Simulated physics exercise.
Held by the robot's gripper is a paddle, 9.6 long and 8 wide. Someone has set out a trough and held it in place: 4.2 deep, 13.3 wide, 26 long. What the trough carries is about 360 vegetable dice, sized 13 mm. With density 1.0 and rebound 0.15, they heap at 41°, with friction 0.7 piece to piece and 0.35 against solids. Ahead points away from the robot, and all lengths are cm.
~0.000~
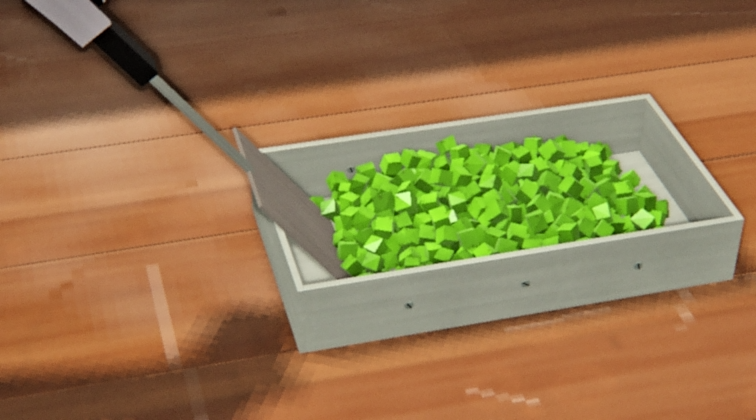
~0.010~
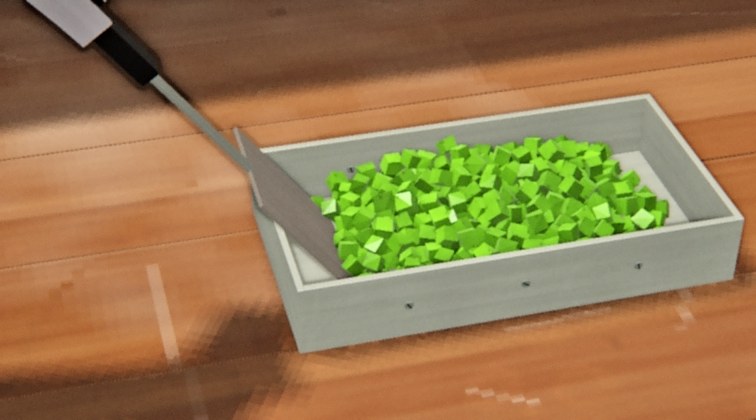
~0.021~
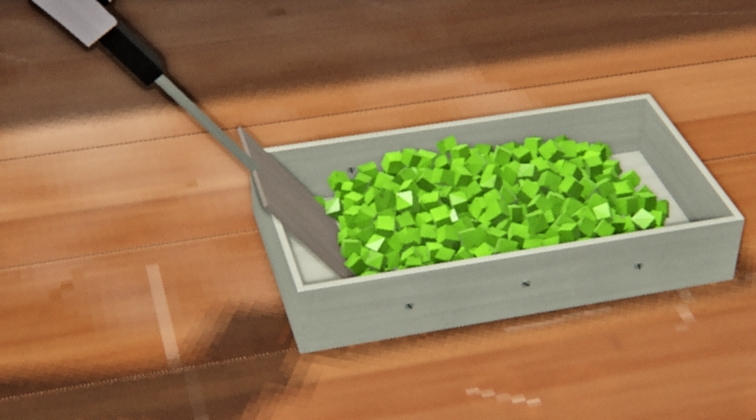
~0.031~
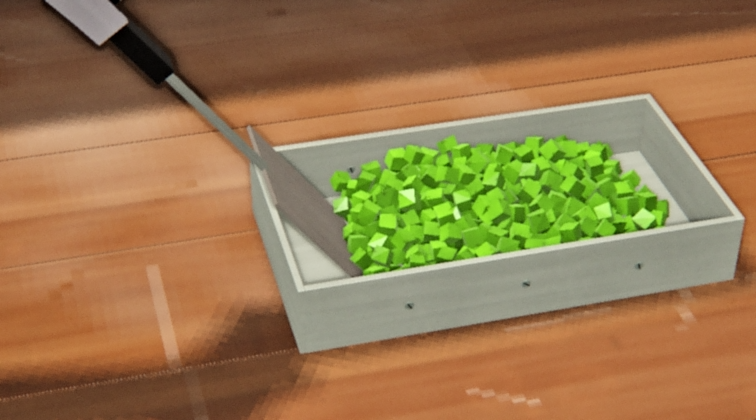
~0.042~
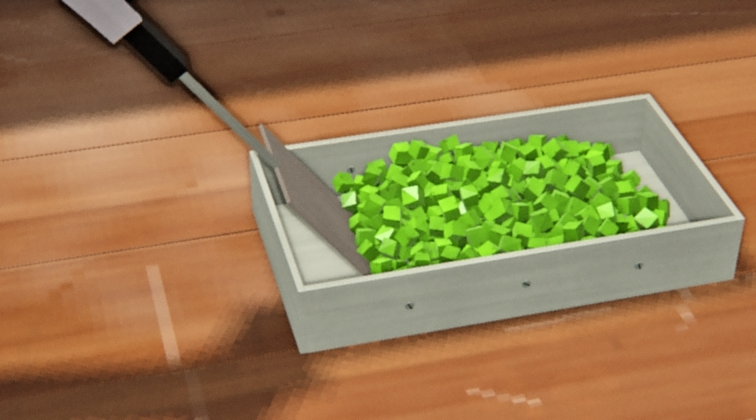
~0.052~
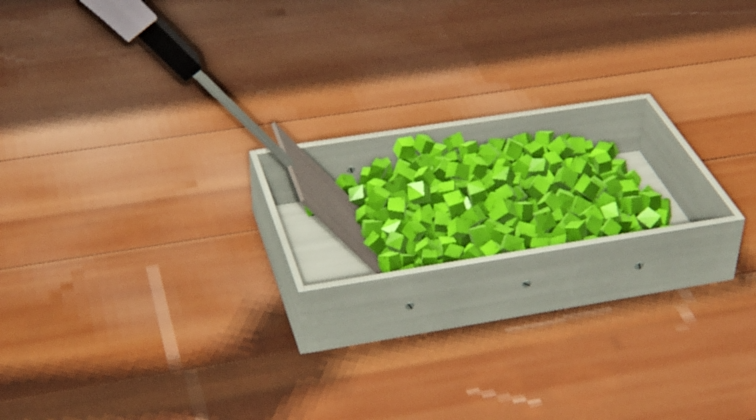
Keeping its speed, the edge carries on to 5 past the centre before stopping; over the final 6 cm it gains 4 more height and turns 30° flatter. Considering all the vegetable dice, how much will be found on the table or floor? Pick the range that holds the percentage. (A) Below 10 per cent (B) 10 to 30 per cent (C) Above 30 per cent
Answer: A.
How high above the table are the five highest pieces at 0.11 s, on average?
Somewhere around 5 centimetres high.
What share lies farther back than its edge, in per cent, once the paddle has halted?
About 30 percent.
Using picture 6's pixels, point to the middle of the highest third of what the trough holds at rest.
It is centred near (624, 171) in the last view.
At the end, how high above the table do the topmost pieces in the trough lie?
Some 7.0 cm above the table.
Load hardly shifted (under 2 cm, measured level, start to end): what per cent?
I'd say some 5 in a hundred.
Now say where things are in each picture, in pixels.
The paddle top edge at (246, 166), sloping 54°; upper third of the load around (495, 199), from x 315 to 675, top at y 145; 361 in the trough, in the first picture.
The paddle top edge at (247, 166), sloping 54°; upper third of the load around (495, 199), from x 315 to 675, top at y 145, in the second picture.
The paddle top edge at (252, 165), sloping 54°; upper third of the load around (495, 199), from x 315 to 675, top at y 145, in the third picture.
The paddle top edge at (261, 164), sloping 54°; upper third of the load around (494, 199), from x 315 to 675, top at y 145, in the fourth picture.
The paddle top edge at (274, 162), sloping 54°; upper third of the load around (494, 198), from x 315 to 680, top at y 145, in the fifth picture.
The paddle top edge at (287, 160), sloping 54°; upper third of the load around (496, 196), from x 315 to 680, top at y 140; 361 in the trough, in the sixth picture.
After 0.11 s, sloping 54°, highest piece 6 above the table; 361 in the trough.
After 0.16 s, sloping 42°, highest piece 9 above the table; 361 in the trough.
After 0.39 s, sloping 24°, highest piece 8 above the table; 338 in the trough, 18 on the table or floor, 5 on the blade or in flight.
After 1.44 s, sloping 24°, highest piece 6 above the table; 338 in the trough, 23 on the table or floor.
In the end, 338 in the trough, 23 on the table or floor. That is 6 % on the table or floor.
